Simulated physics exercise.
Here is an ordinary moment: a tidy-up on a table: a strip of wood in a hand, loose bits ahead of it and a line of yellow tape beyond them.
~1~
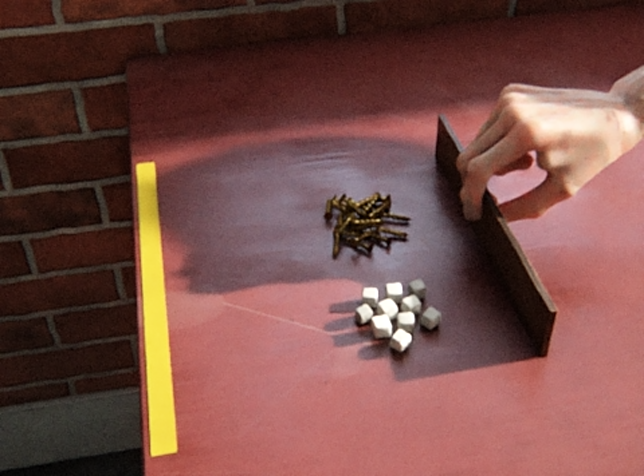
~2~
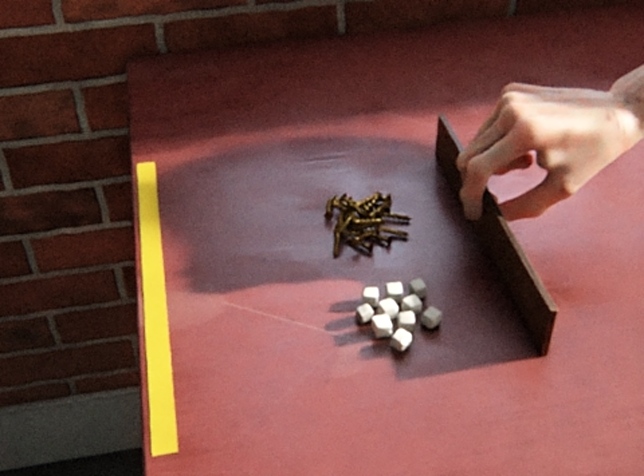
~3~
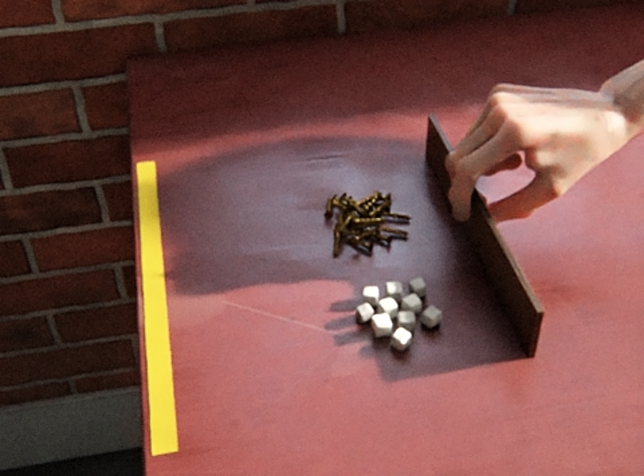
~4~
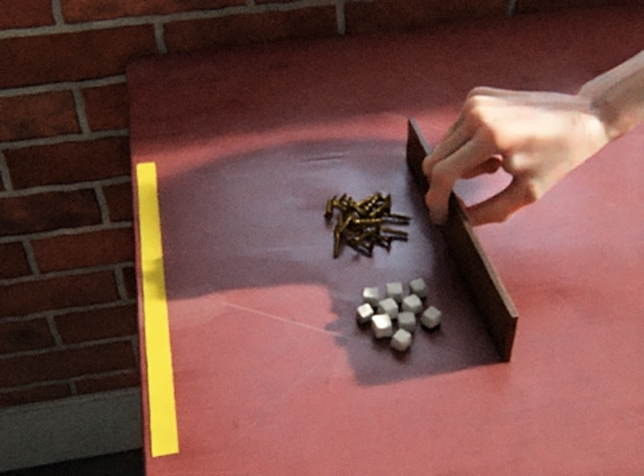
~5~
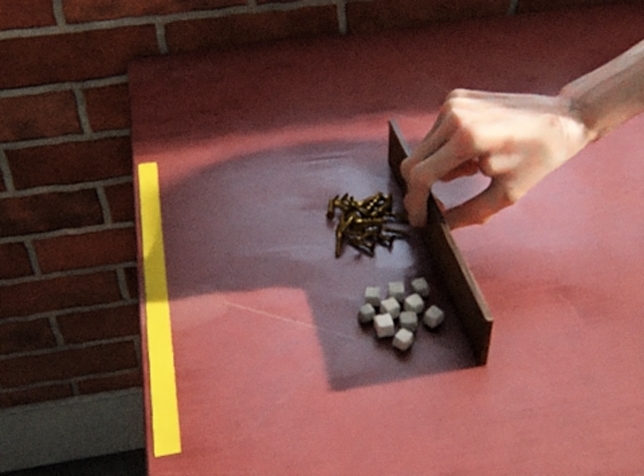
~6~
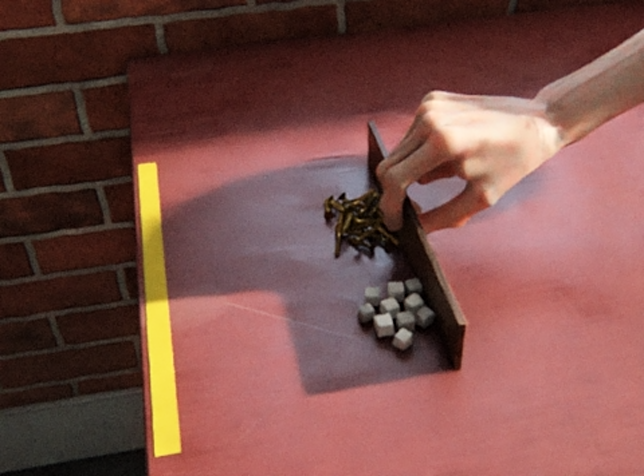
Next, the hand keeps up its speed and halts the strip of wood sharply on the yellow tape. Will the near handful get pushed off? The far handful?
Result: The near handful will not stay whole up there; the far handful will not stay whole up there.
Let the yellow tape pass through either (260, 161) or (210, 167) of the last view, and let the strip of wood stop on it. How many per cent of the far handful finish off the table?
Share off the table is 0 per cent for the first position and 0 per cent for the second.
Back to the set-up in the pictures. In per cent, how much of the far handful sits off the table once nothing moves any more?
About 100 per cent of it.
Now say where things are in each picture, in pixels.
Strip of wood at (539, 314), at rest; yellow tape at (146, 175), right by the edge; edge at (135, 293); near handful at (387, 310), a few sugar cubes; far handful at (353, 216), a few brass screws, in the first frame.
Strip of wood at (539, 314), at rest; far handful at (354, 215), in the second frame.
Strip of wood at (527, 315); near handful at (388, 309), in the third frame.
Strip of wood at (502, 319); far handful at (354, 215), in the fourth frame.
Strip of wood at (478, 323); near handful at (390, 309), in the fifth frame.
Strip of wood at (452, 327); yellow tape at (148, 175); edge at (137, 293); near handful at (390, 309); far handful at (353, 215), a small part pushed along, in the sixth frame.
Then, 0.74 s past the last view, strip of wood still moving, near (271, 228); near handful all on the table, its front near (245, 348); far handful all on the table, its front near (229, 254).
Then, 1.50 s past the last view, strip of wood stopped at the yellow tape; near handful about two thirds over the edge; far handful most over the edge.
Then, 1.78 s past the last view, strip of wood stopped at the yellow tape; near handful all over the edge; far handful all over the edge.
Finally, strip of wood stopped at the yellow tape; near handful all over the edge; far handful all over the edge.
